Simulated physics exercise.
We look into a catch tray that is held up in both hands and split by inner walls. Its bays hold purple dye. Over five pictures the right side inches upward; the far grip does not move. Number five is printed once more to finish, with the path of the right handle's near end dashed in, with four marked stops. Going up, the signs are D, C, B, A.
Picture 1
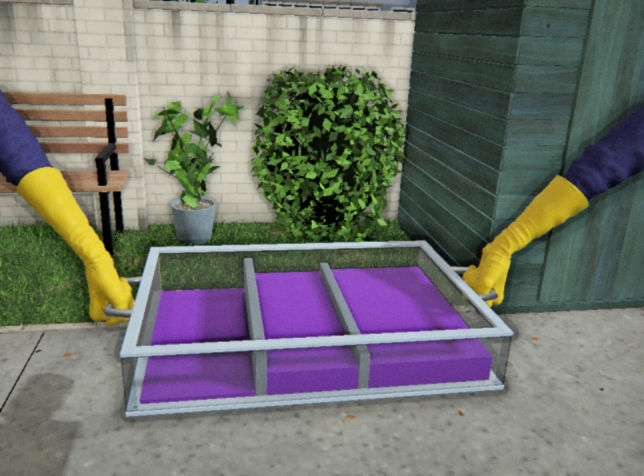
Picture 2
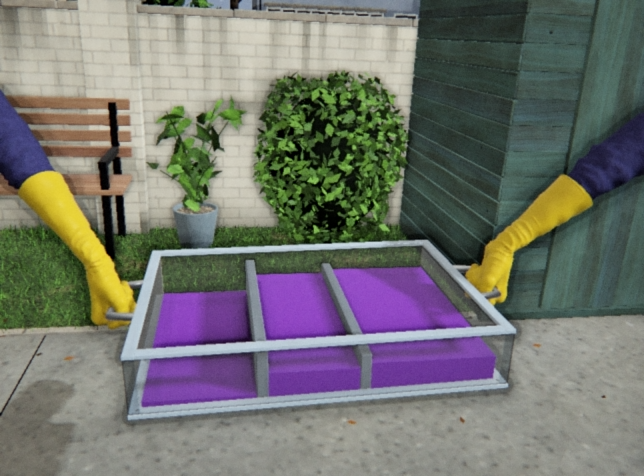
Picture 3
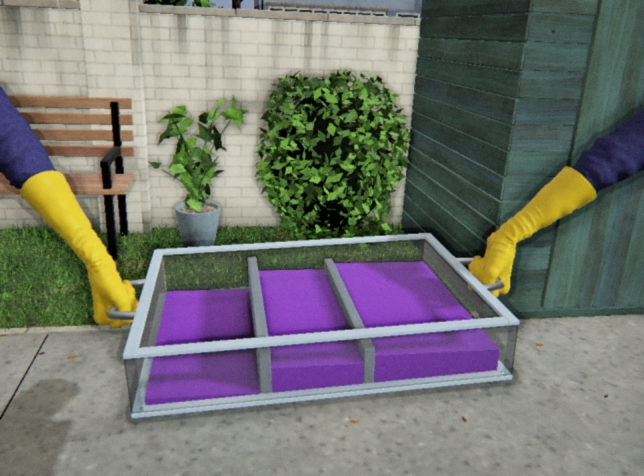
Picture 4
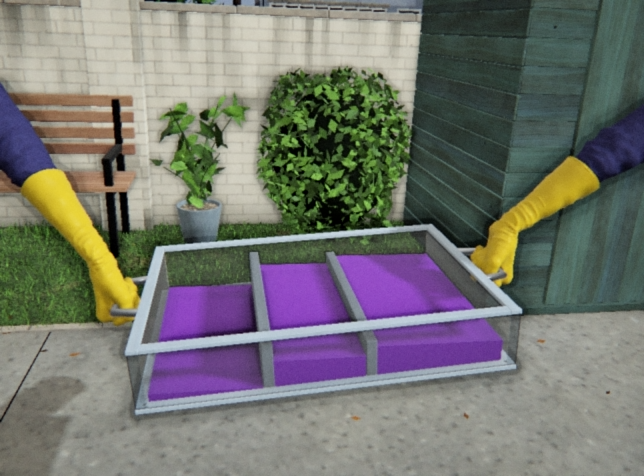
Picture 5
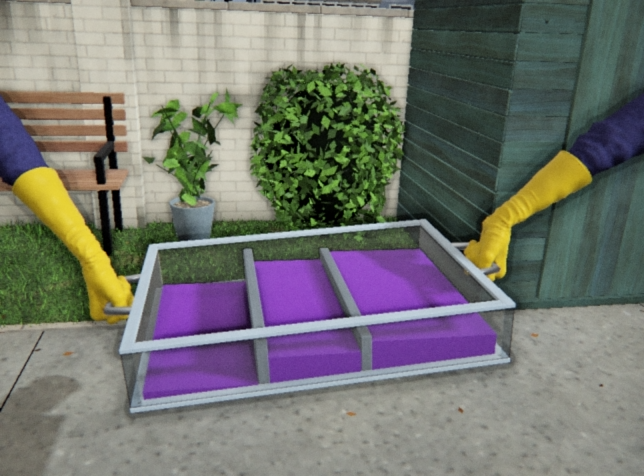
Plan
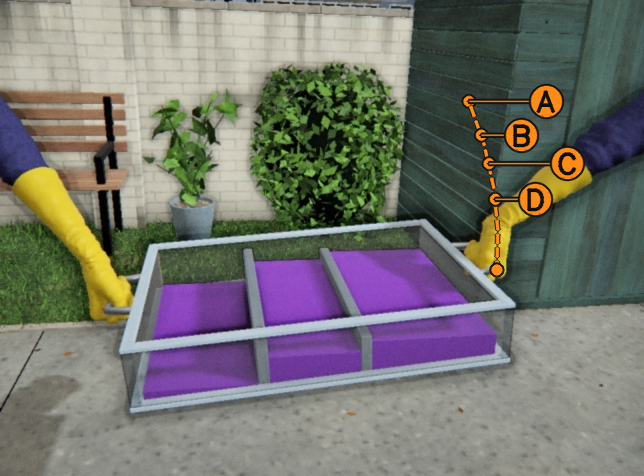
Two yellow-gloved hands held a clear, metal-framed tray of purple dye in three sections above the pavement, then slowly raised its right side a little, leaving it tilted slightly down to the left.
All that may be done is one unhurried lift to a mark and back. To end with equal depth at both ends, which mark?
I would pick mark C.
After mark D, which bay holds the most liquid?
That is the middle bay.
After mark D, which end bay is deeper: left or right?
The right one.
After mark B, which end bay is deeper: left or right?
The left end bay.
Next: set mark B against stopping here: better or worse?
Better.
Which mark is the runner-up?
Here it is mark B.
On the marked copy, A at (468, 101); B at (481, 135); C at (489, 163); D at (495, 199).
With A, the left end bay stands much deeper than the other; nothing spills.
With B, the left end bay stands much deeper than the other; nothing spills.
With C, the two end bays stand about equally deep; nothing spills.
With D, the right end bay stands much deeper than the other; nothing spills.
